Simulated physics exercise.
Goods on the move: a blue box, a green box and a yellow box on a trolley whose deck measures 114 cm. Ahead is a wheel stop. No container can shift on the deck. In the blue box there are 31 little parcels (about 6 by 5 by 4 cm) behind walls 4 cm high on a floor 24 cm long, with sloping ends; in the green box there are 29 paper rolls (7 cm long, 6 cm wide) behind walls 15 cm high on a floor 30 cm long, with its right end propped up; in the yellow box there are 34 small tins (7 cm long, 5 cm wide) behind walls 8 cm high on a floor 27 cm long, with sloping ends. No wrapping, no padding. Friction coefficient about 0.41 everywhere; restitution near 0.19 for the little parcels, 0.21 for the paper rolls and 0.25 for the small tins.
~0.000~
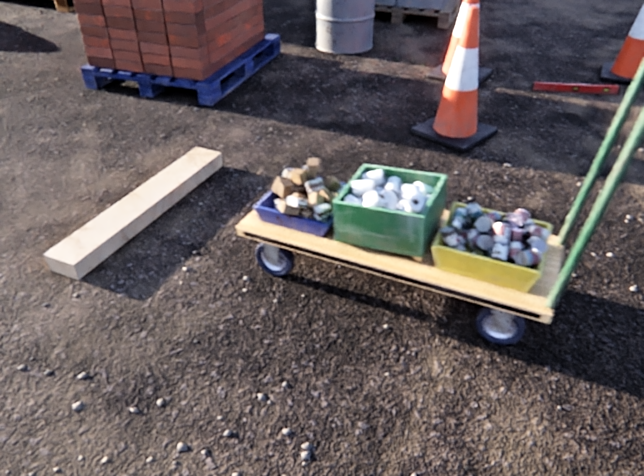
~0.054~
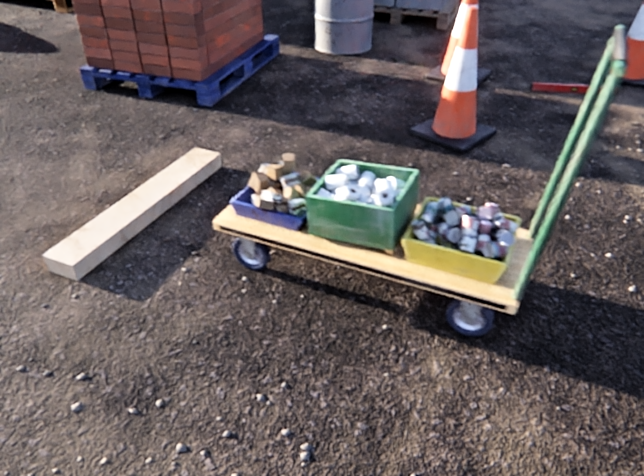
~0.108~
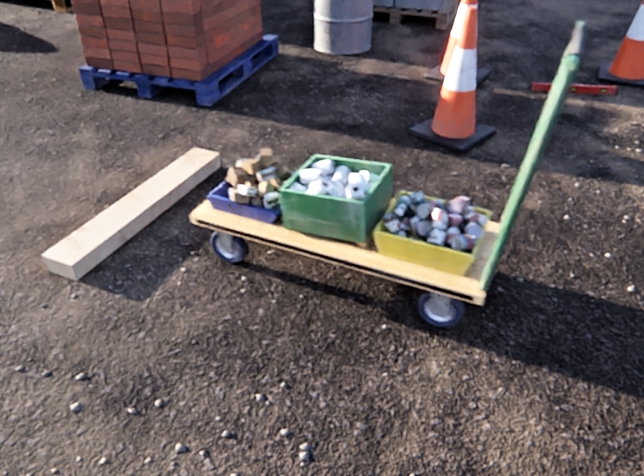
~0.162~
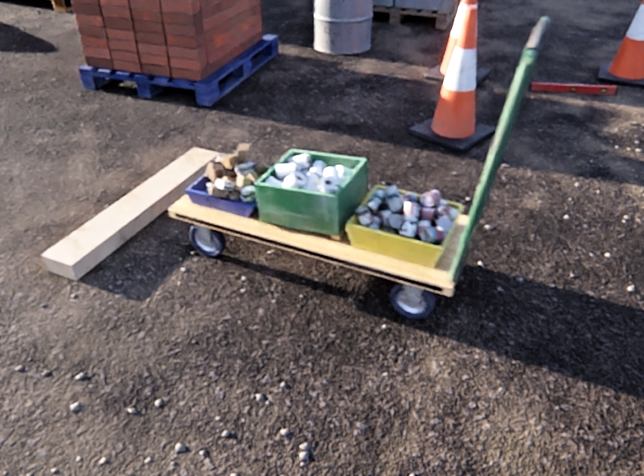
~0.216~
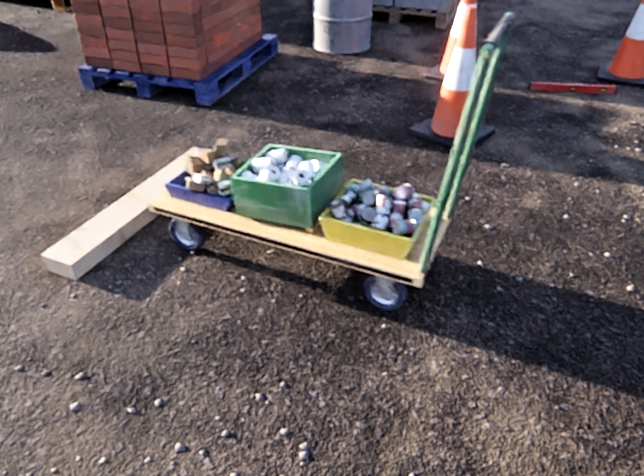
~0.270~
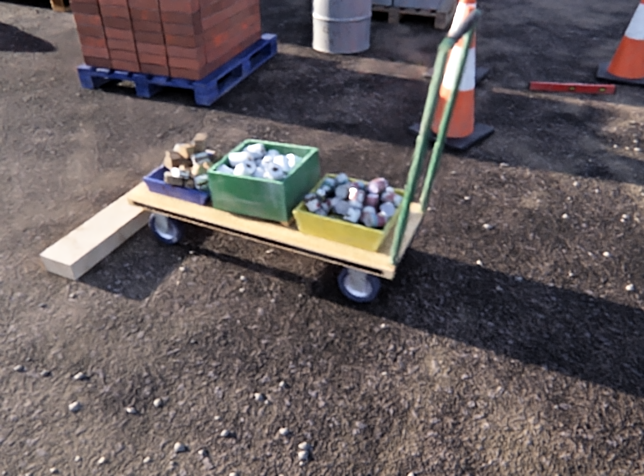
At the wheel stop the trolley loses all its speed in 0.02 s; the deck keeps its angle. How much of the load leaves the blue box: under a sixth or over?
More than a sixth of the little parcels leave the blue box.
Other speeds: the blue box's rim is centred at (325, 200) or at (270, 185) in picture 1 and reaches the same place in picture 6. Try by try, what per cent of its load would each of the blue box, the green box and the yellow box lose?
Blue box 50 then 10, green box 10 then 10, yellow box 20 then 0 per cent.
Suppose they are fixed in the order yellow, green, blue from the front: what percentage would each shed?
Then blue box 10, green box 10, yellow box 20 per cent.
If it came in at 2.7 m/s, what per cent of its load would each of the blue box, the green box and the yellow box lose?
Then blue box 50, green box 20, yellow box 30 per cent.
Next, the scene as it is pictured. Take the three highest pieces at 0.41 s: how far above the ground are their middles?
Some 44 cm up.
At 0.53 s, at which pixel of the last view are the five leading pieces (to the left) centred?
Around (117, 150).
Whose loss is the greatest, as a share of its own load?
The blue box.
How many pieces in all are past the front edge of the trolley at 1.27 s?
Roughly 8.
After 0.31 s, the wheels strike.
After 0.41 s, 6 of 31 out of the blue box, 0 of 29 out of the green box and 0 of 34 out of the yellow box.
After 0.53 s, 11 of 31 out of the blue box, 0 of 29 out of the green box and 3 of 34 out of the yellow box.
After 0.76 s, 11 of 31 out of the blue box, 1 of 29 out of the green box and 4 of 34 out of the yellow box.
Final count (at 1.27 s), 11 of 31 out of the blue box, 1 of 29 out of the green box and 5 of 34 out of the yellow box. Asked share, 11 of 31, 35 per cent.
